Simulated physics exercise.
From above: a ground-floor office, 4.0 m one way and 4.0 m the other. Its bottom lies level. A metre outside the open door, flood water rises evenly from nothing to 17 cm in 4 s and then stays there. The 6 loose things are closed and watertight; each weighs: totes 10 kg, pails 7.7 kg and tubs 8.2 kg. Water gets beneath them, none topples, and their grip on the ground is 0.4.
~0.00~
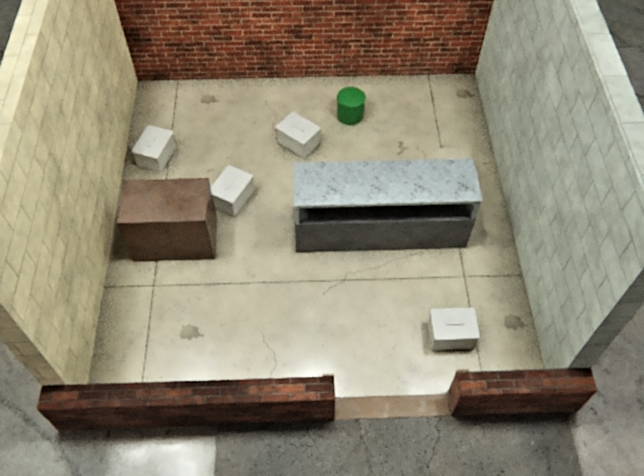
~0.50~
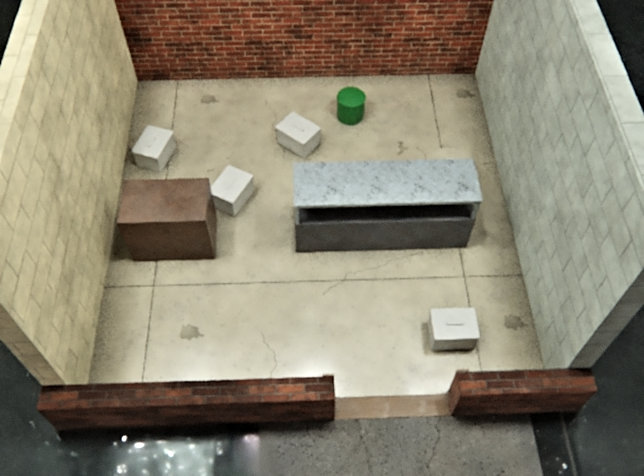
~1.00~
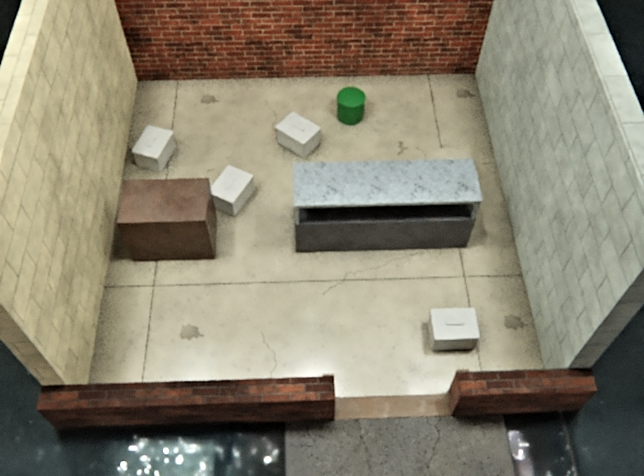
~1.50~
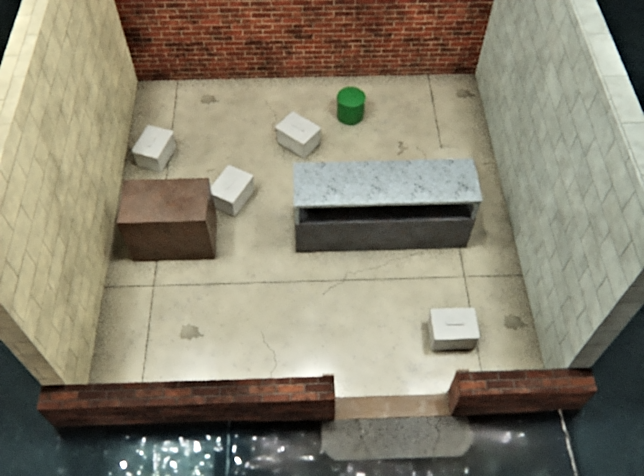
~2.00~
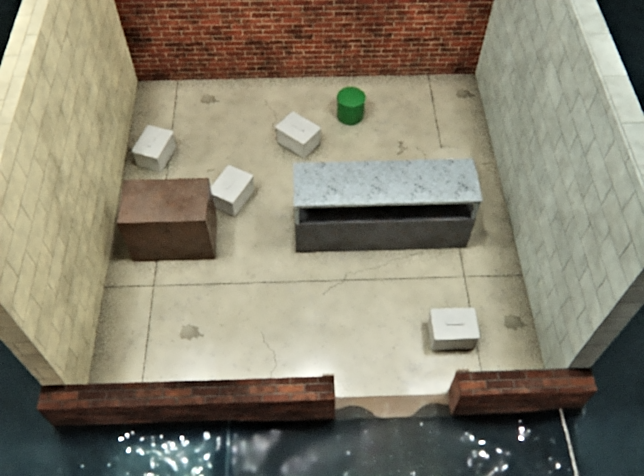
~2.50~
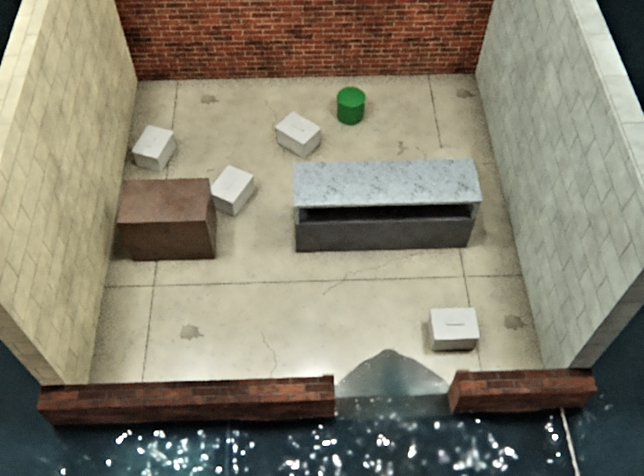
Water spreading over the grey ground outside a brick-walled room, then entering through the front gap as the objects inside stay still.
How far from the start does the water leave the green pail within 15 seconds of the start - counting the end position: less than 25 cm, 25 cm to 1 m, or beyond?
Green pail stays put.
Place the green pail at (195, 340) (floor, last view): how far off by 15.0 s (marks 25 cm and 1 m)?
It barely shifts.
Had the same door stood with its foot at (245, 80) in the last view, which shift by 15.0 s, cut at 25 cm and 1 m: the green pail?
Then the green pail barely shifts.
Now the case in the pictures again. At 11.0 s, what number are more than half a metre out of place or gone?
By then 0.
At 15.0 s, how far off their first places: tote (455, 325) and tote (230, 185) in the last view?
In turn: 60 cm, 20 cm.
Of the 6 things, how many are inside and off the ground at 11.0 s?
At that moment 1.
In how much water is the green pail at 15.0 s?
About 6 cm.
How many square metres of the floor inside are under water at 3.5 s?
About 2.0 m2.
After 3.5 s the green pail is near (351, 97), 0.0 m from its start, aground; 0 afloat.
After 6.8 s the green pail is near (351, 97), 0.0 m from its start, aground; 0 afloat.
After 11.0 s the green pail is near (351, 97), 0.0 m from its start, aground; 1 afloat.
After 15.0 s the green pail is near (351, 97), 0.0 m from its start, aground; 1 afloat.
